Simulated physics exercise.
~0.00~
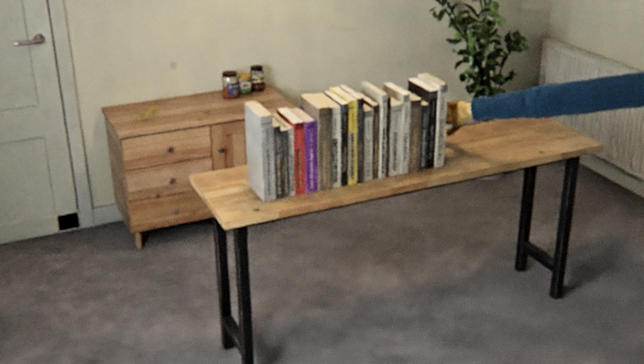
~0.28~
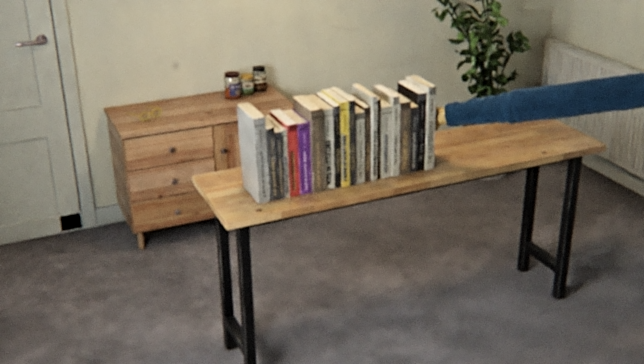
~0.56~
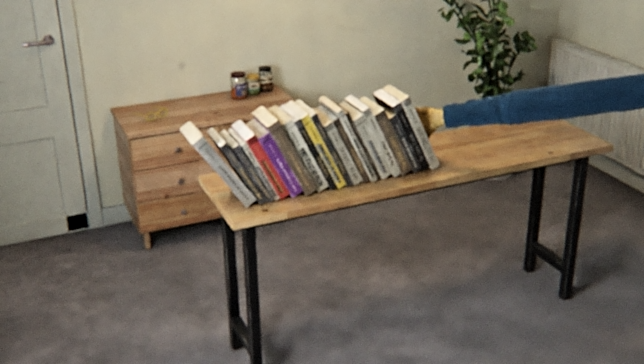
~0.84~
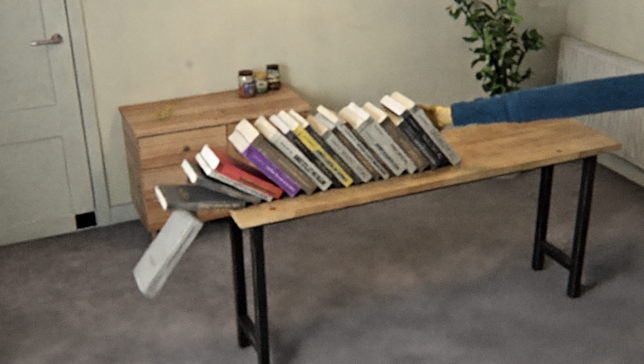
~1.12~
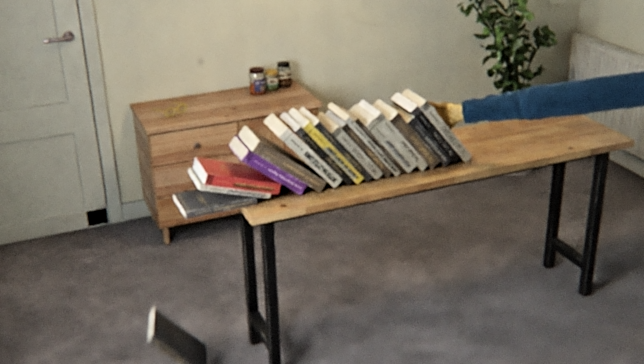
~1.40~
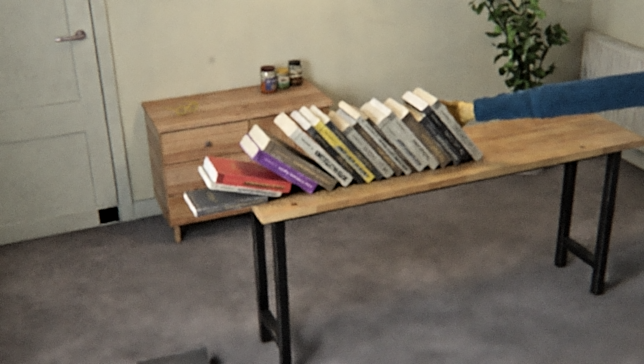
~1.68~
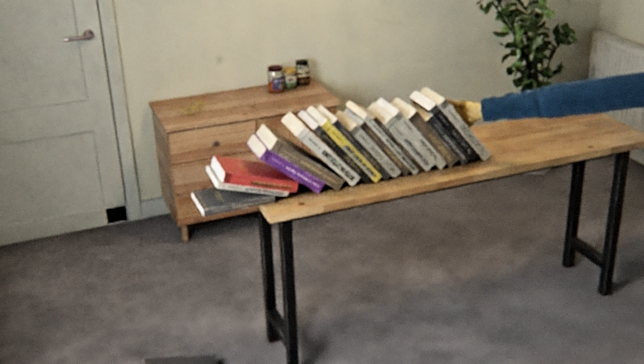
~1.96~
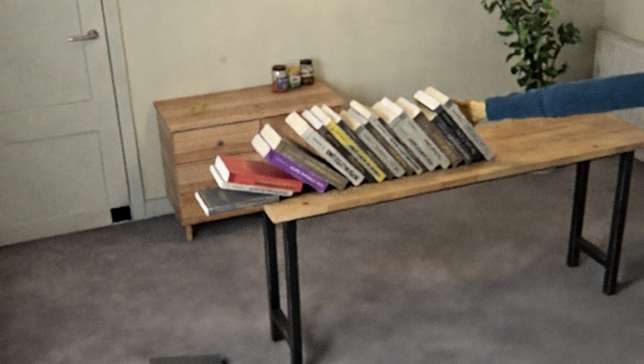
In a room with a grey floor, a row of upright books stands on a wooden table, with a dresser and a leafy plant behind it. A blue-sleeved arm reaches in from the right and pushes the row left, and the books tilt together toward the table's left end. The leftmost grey book tips over the edge and drops, and a dark one follows it to the floor. The arm then holds still. The red book lies nearly flat above others jutting past the edge, while the purple and yellow books stay leaning on the table.
